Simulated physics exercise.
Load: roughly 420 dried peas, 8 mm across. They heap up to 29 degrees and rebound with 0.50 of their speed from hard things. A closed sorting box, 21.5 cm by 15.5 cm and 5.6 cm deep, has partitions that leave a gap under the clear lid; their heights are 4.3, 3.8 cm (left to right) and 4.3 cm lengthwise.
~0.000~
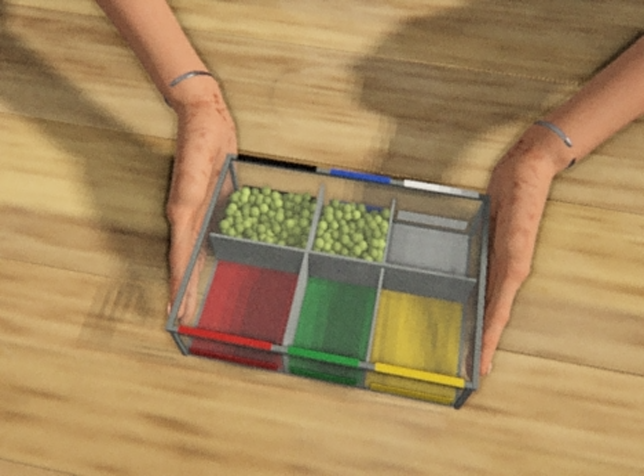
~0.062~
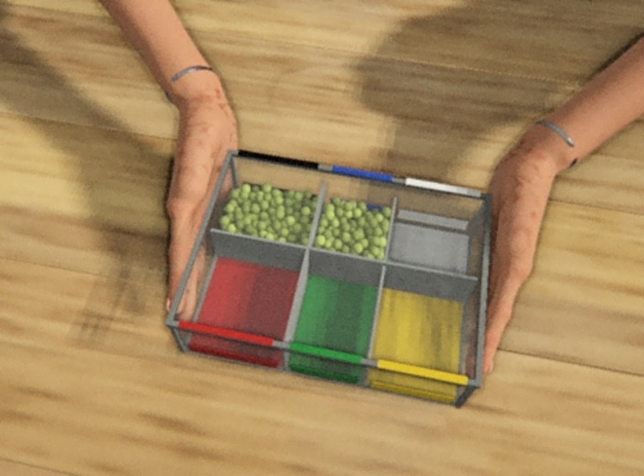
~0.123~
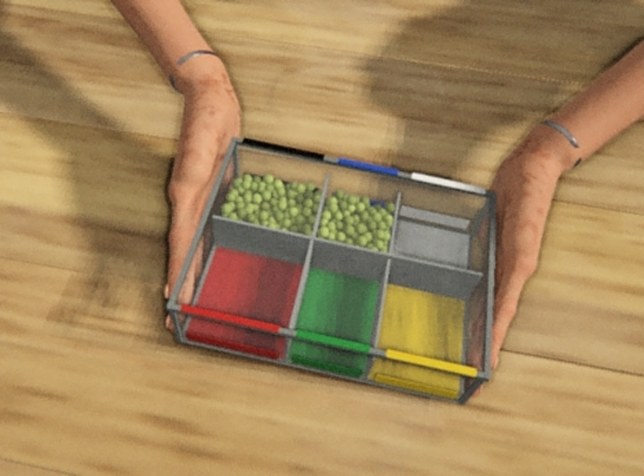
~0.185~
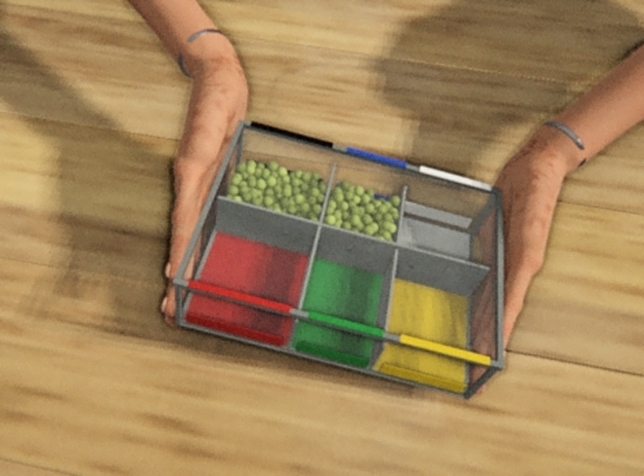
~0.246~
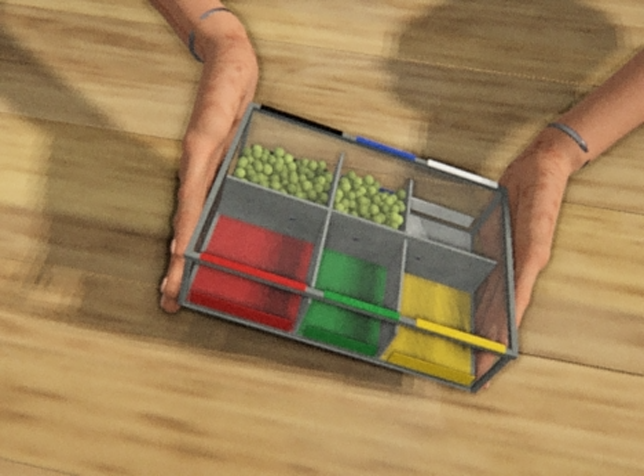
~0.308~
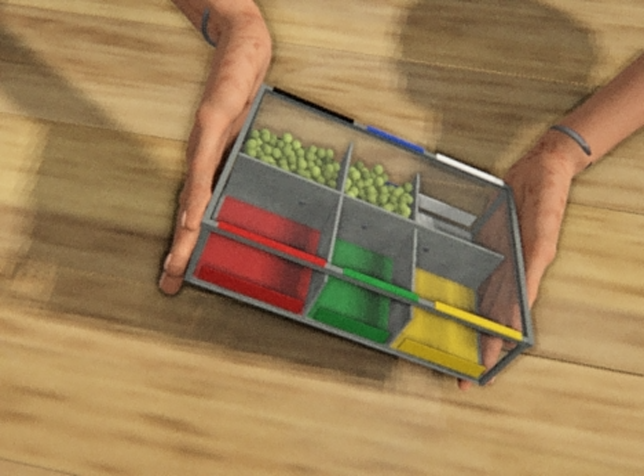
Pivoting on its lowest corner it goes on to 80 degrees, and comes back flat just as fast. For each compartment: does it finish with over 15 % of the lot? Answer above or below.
Red compartment: Below; blue compartment: Above; green compartment: Below; yellow compartment: Below; white compartment: Below; black compartment: Above.
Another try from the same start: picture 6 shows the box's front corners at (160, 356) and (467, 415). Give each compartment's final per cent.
Red 10; blue 35; green 10; yellow 0; white 0; black 45.
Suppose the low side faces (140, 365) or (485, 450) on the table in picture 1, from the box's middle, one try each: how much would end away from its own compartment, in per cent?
About 10 and 20 per cent.
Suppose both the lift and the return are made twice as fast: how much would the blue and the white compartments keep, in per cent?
Blue 45, white 5.
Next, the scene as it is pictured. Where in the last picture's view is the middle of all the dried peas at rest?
Around (323, 228).
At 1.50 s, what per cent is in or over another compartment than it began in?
Roughly 10 per cent.
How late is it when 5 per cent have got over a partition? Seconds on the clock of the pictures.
At about 1.00 s.
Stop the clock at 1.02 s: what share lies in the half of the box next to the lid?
Some 40 per cent.
After 1.02 s, tilt 78 degrees; blue 45 %, white 5 %, black 50 %.
After 1.50 s, tilt 32 degrees; blue 45 %, white 5 %, black 50 %.
Then, at 2.04 s, tilt 0 degrees; blue 45 %, white 5 %, black 50 %.
In the end, at 2.4 s, red 0 %, blue 45 %, green 0 %, yellow 0 %, white 5 %, black 50 %.
